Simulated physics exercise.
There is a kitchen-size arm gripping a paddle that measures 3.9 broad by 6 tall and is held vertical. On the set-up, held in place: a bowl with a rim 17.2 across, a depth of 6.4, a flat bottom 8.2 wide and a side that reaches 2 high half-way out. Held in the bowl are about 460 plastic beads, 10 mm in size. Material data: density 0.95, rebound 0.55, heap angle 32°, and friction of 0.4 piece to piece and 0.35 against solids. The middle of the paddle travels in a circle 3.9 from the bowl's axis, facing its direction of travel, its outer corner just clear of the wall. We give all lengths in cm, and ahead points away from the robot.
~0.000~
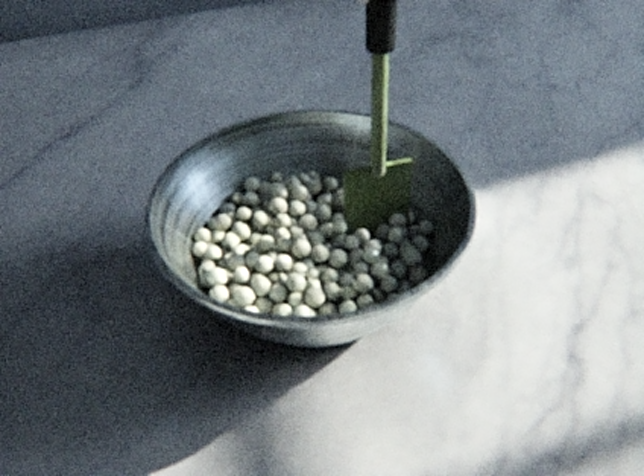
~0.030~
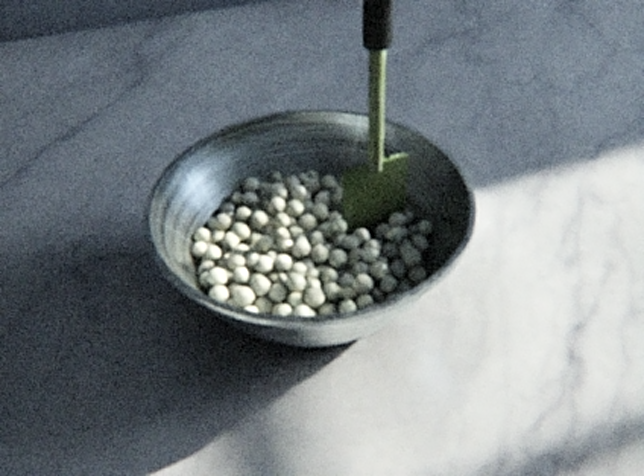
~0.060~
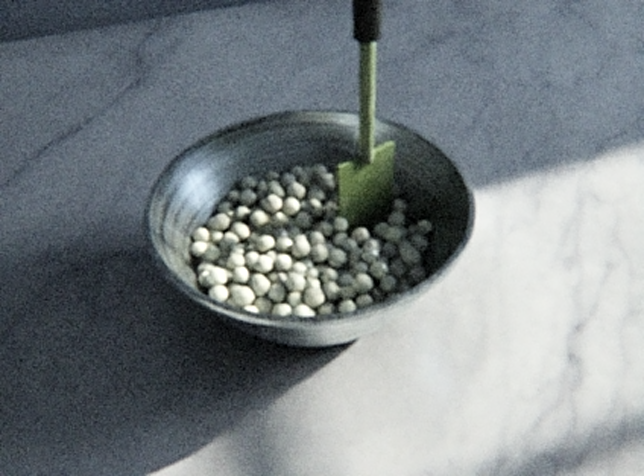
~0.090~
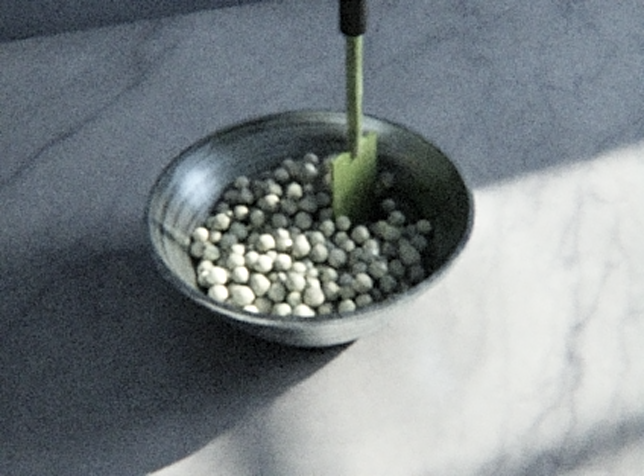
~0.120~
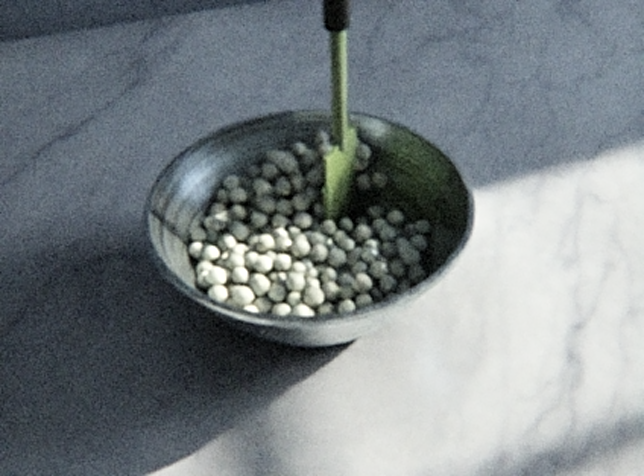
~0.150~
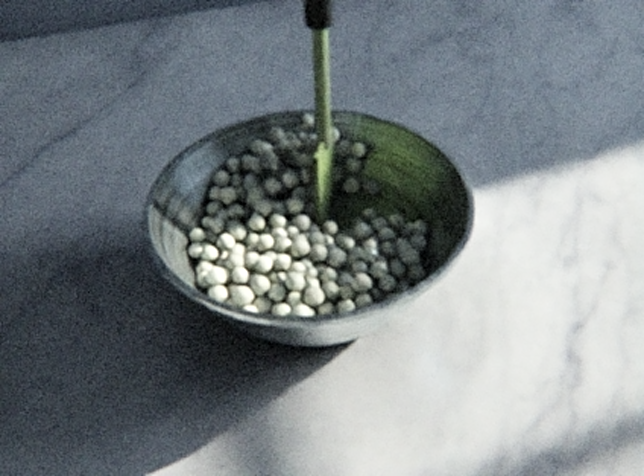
A green paddle with a dark handle swept leftward through the pale beads in a metallic-looking bowl, turning edge-on as it went and pushing some up against the back wall, while the bowl stayed still.
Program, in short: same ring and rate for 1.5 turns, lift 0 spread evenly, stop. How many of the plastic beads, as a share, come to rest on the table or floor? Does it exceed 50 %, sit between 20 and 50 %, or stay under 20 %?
It stays under 20 %.
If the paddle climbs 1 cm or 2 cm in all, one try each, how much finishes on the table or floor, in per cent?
Around 5 percent, then 0 percent.
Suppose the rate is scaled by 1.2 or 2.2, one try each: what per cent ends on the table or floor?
About 10 and 40 per cent.
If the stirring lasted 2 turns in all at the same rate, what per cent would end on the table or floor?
Roughly 10 per cent would end up there.
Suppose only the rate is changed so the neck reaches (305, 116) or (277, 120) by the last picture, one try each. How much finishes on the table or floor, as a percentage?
Well, about 10 percent the first time and about 25 percent the second.
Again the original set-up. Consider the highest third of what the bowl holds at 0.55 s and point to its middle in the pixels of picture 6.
About (347, 280) in the last picture.
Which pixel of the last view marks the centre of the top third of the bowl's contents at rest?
Centre, approx.: (259, 286).
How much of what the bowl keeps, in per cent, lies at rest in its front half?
I'd put it near 65 per cent.
After 0.55 s, 249° round, highest piece 8 above the table; 443 in the bowl, 7 on the table or floor, 6 in flight or on the tool.
After 0.95 s, 77° round, highest piece 7 above the table; 432 in the bowl, 21 on the table or floor, 3 in flight or on the tool.
After 1.35 s, 180° round, highest piece 7 above the table; 420 in the bowl, 36 on the table or floor.
After 2.05 s, 180° round, highest piece 7 above the table; 420 in the bowl, 36 on the table or floor.
In the end, 420 in the bowl, 36 on the table or floor. That is 8 % on the table or floor.
